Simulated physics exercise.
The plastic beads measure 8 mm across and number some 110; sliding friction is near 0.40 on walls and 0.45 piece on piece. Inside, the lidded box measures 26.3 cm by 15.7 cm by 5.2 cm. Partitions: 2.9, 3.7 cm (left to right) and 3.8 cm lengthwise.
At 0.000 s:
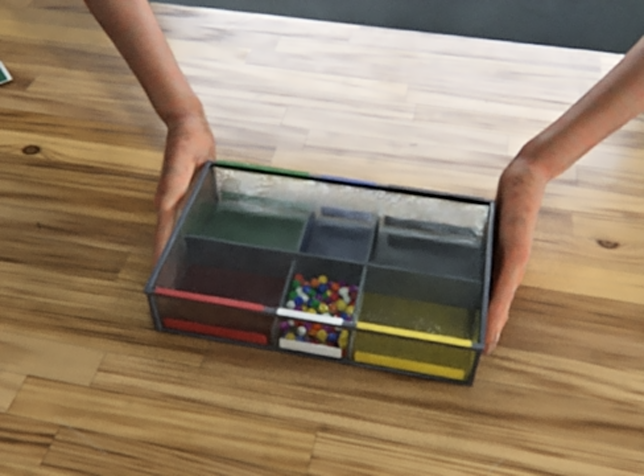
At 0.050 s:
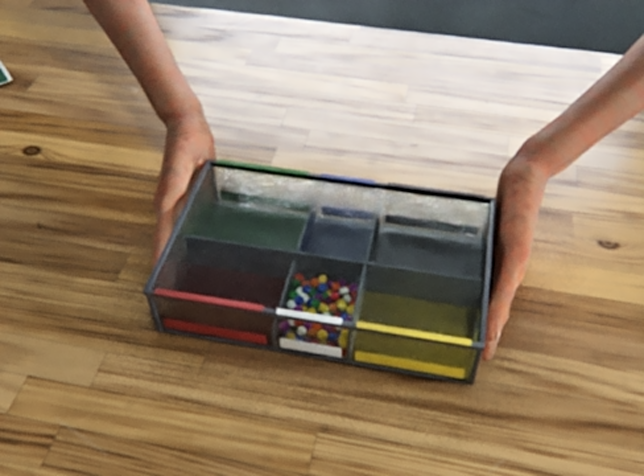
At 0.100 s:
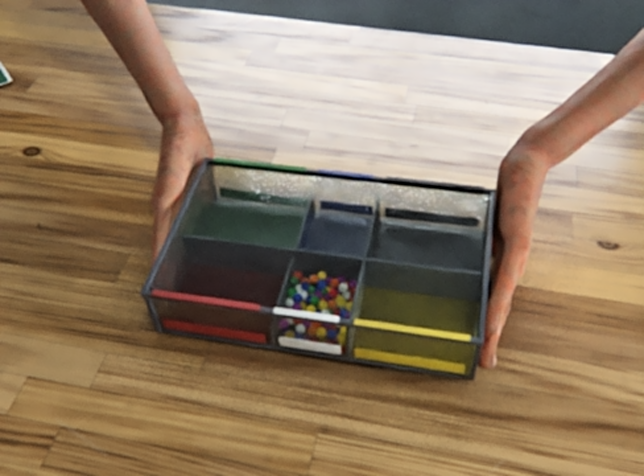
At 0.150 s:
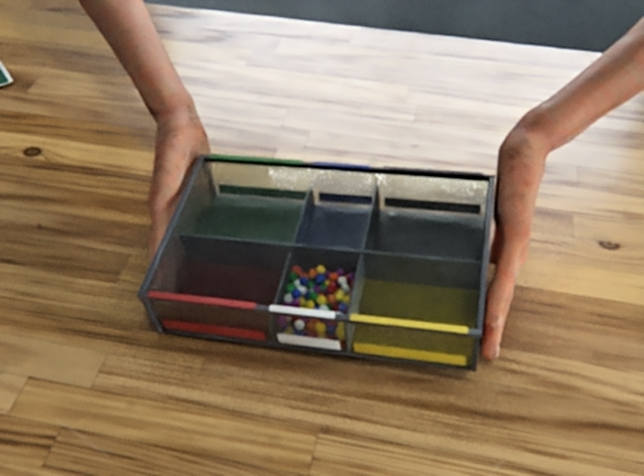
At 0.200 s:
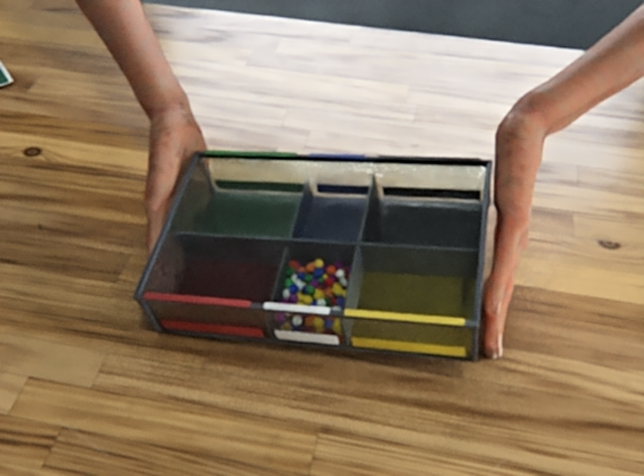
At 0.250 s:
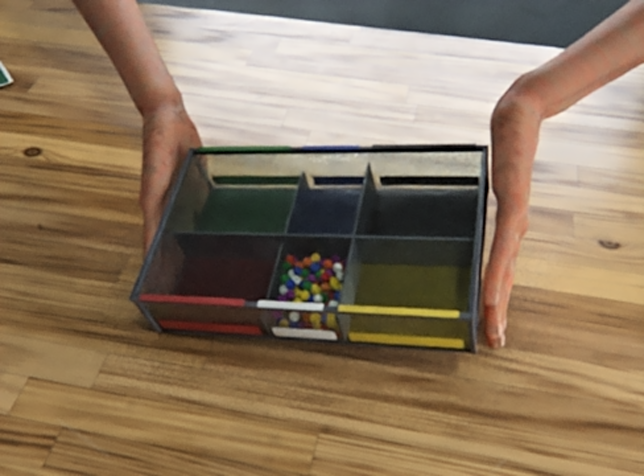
A wooden tabletop with a dark strip beyond its far edge is seen from above at an angle, by a camera that stays still. Two hands hold a clear-lidded, grey-framed box of six compartments, marked red at front left, white at front middle, where multicoloured beads sit, yellow at front right, and green and blue behind. The hands slowly tilt the box slightly, its left front corner lowest, while the beads stay clustered.
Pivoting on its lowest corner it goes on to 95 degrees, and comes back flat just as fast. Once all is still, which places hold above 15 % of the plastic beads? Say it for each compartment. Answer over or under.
Red compartment: Over; blue compartment: Under; green compartment: Under; yellow compartment: Under; white compartment: Over; black compartment: Under.
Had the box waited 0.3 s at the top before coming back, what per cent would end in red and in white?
Then: Red 85; white 15.
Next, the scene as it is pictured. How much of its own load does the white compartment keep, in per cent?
About 40 per cent.
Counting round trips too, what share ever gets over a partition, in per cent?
About 65 per cent.
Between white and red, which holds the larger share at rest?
It is the red one.
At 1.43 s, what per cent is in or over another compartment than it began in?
Some 20 per cent.
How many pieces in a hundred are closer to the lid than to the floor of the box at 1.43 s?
Roughly 40 per cent.
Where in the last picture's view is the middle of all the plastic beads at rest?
At about (218, 317).
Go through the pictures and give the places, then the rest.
Box tilt 0 degrees, front corners at (150, 290) and (479, 346); white 100 %, in the first picture.
Box tilt 1 degrees, front corners at (150, 291) and (479, 345), in the second picture.
Box tilt 3 degrees, front corners at (147, 292) and (478, 340), in the third picture.
Box tilt 6 degrees, front corners at (144, 294) and (476, 331), lowest corner left front, in the fourth picture.
Box tilt 10 degrees, front corners at (140, 295) and (473, 323), lowest corner left front, in the fifth picture.
Box tilt 14 degrees, front corners at (136, 297) and (468, 315), lowest corner left front; white 100 %. The box's pace is about 70 degrees a second, in the sixth picture.
After 1.43 s, tilt 95 degrees; red 20 %, white 80 %.
After 2.22 s, tilt 43 degrees; red 65 %, white 35 %.
Then, at 3.03 s, tilt 0 degrees; red 65 %, white 35 %.
At rest (3.7 s), red 65 %, blue 0 %, green 0 %, yellow 0 %, white 35 %, black 0 %.
